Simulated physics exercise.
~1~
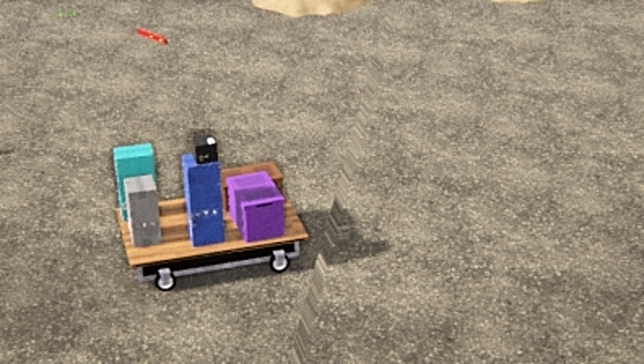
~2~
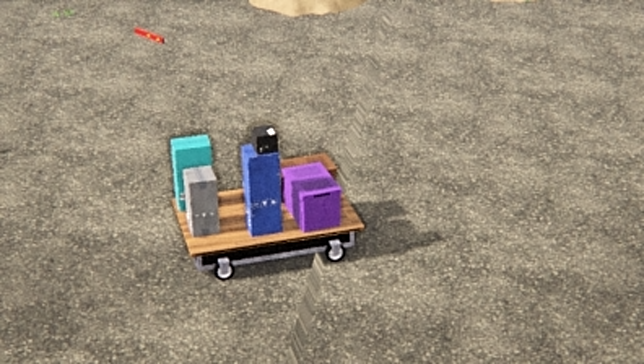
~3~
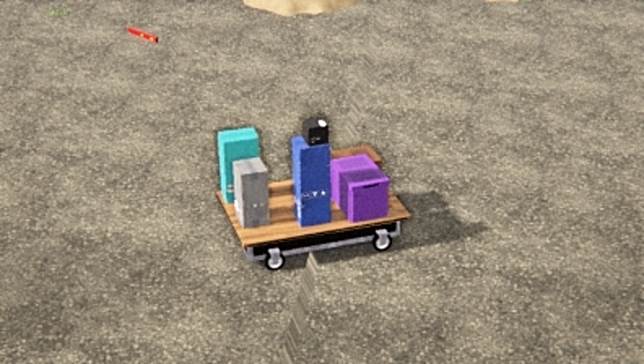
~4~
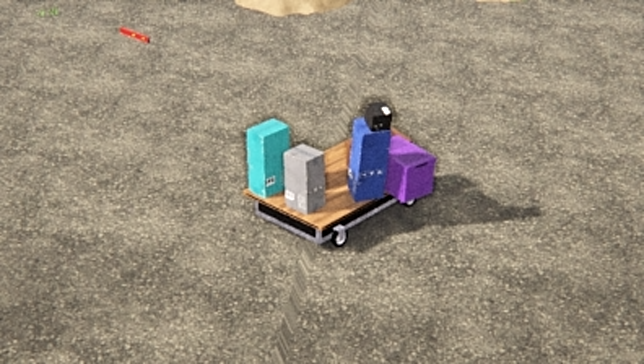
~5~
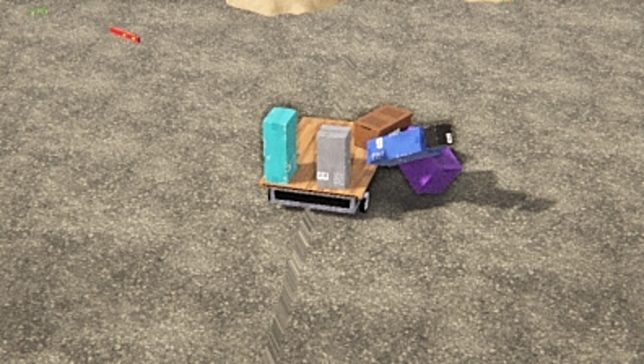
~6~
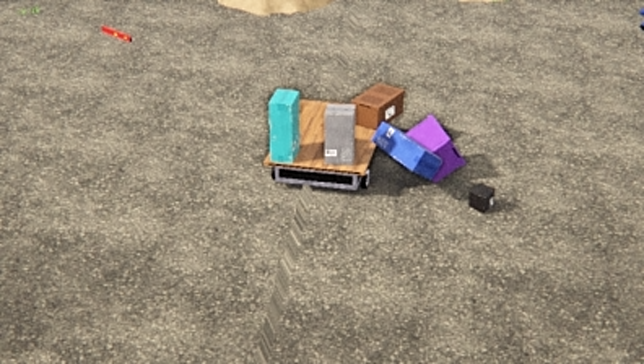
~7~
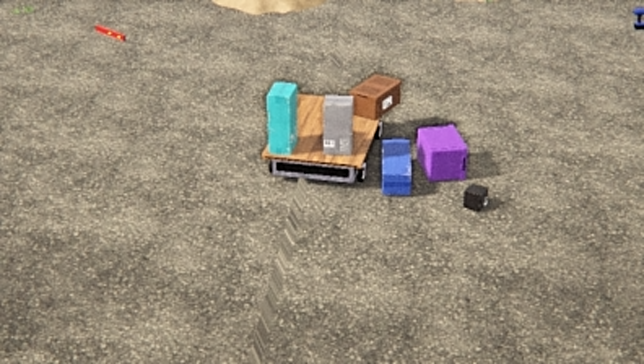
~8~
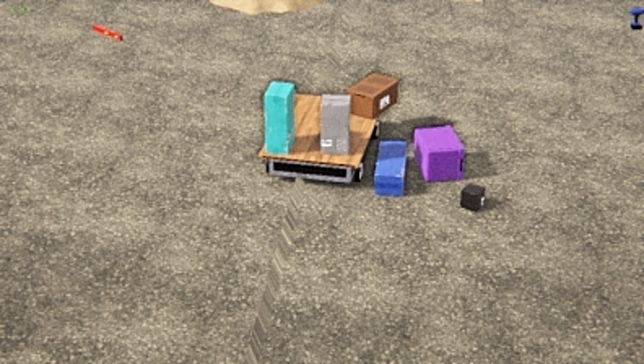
A flat wooden cart on small wheels rolls across gravelly ground, seen from above at an angle, carrying a turquoise box, a grey box, a tall blue box with a small black parcel on top, a purple tote and a brown tote behind. It travels right, then swings away to its left, up the view. The blue box leans and topples over the right edge with the purple tote and black parcel, while the brown tote slides toward that edge. The cart stops with the turquoise, grey and brown ones aboard, the other three lying on the gravel beside it.
